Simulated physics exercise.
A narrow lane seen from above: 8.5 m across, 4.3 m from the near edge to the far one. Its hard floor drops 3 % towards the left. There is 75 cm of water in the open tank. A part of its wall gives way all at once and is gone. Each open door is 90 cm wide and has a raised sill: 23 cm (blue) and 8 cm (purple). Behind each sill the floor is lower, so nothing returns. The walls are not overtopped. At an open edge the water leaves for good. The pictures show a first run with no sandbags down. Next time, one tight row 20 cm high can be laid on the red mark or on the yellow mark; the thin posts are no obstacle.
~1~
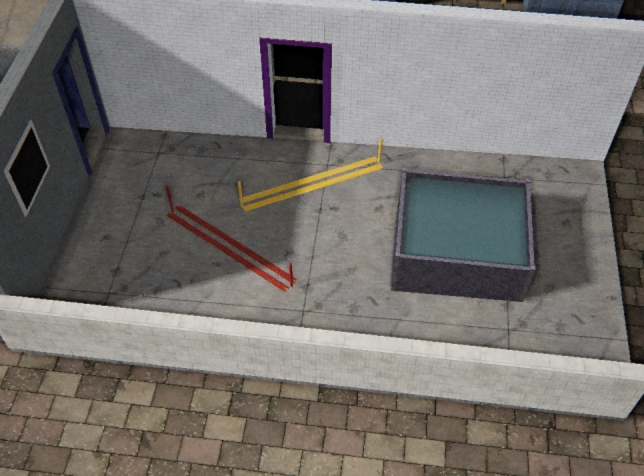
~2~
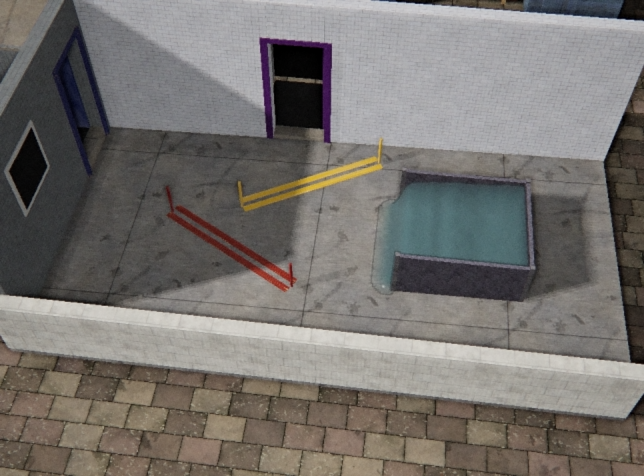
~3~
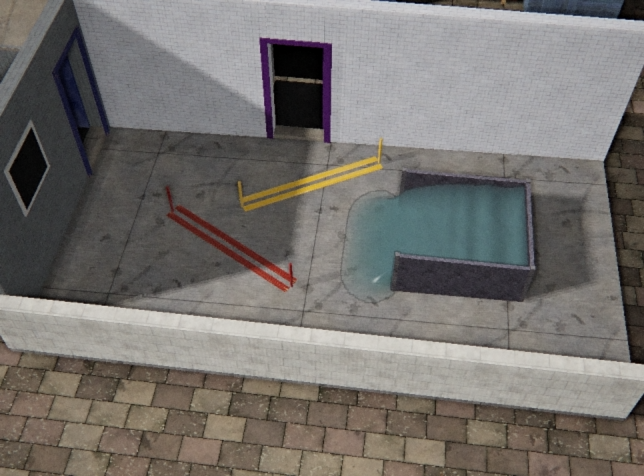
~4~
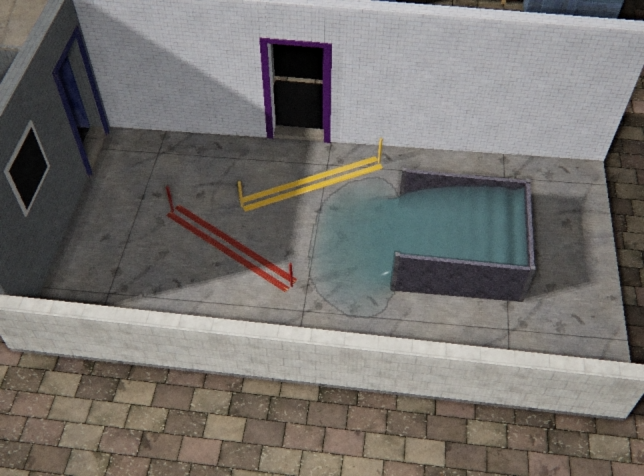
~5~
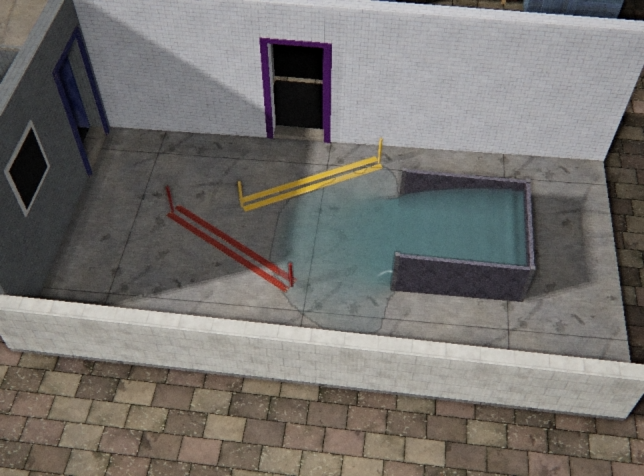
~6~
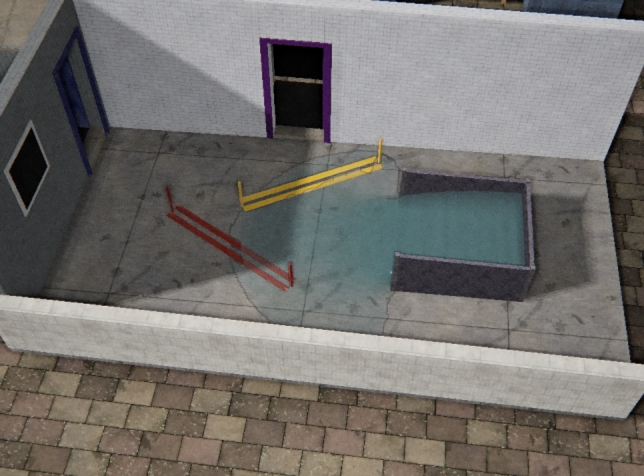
A walled yard with a grey concrete floor, bordered by brick paving, is seen from above by a still camera. A dark-sided open tank of blue-green water stands at the right, with yellow and red double strips to its left, a purple-framed doorway behind and a blue-framed one at the far left. The tank's left side disappears, and water pours out leftward, spreading thinly across the floor past the strips' nearer ends.
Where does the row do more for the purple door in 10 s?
The red mark.
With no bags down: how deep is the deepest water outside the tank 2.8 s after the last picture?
About 32 cm.
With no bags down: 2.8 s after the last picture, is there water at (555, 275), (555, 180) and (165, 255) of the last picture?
In turn: Not reached, not reached, flooded.
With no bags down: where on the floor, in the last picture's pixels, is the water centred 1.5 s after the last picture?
Around (260, 237).
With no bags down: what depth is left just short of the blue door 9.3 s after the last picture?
About 17.0 cm.
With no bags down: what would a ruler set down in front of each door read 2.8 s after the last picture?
In cm: Blue 30, purple 6.
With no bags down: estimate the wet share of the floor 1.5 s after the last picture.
Near 65 per cent is wet.
Then, 0.7 s after the last picture water covers 55 % of the floor and is deepest (28 cm) near (388, 260) in the run without bags; in at the purple door, 0 L with no bags, 0 L with the row on red, 0 L on yellow.
Then, 1.5 s after the last picture water covers 65 % of the floor and is deepest (50 cm) near (31, 317) in the run without bags; in at the purple door, 6 L with no bags, 6 L with the row on red, 0 L on yellow.
Then, 2.8 s after the last picture water covers 65 % of the floor and is deepest (32 cm) near (77, 208) in the run without bags; in at the purple door, 9 L with no bags, 10 L with the row on red, 0 L on yellow.
Then, 5.3 s after the last picture water covers 60 % of the floor and is deepest (20 cm) near (27, 327) in the run without bags; in at the purple door, 10 L with no bags, 11 L with the row on red, 0 L on yellow.
Then, 9.3 s after the last picture water covers 80 % of the floor and is deepest (18 cm) near (27, 327) in the run without bags; in at the purple door, 19 L with no bags, 11 L with the row on red, 59 L on yellow.
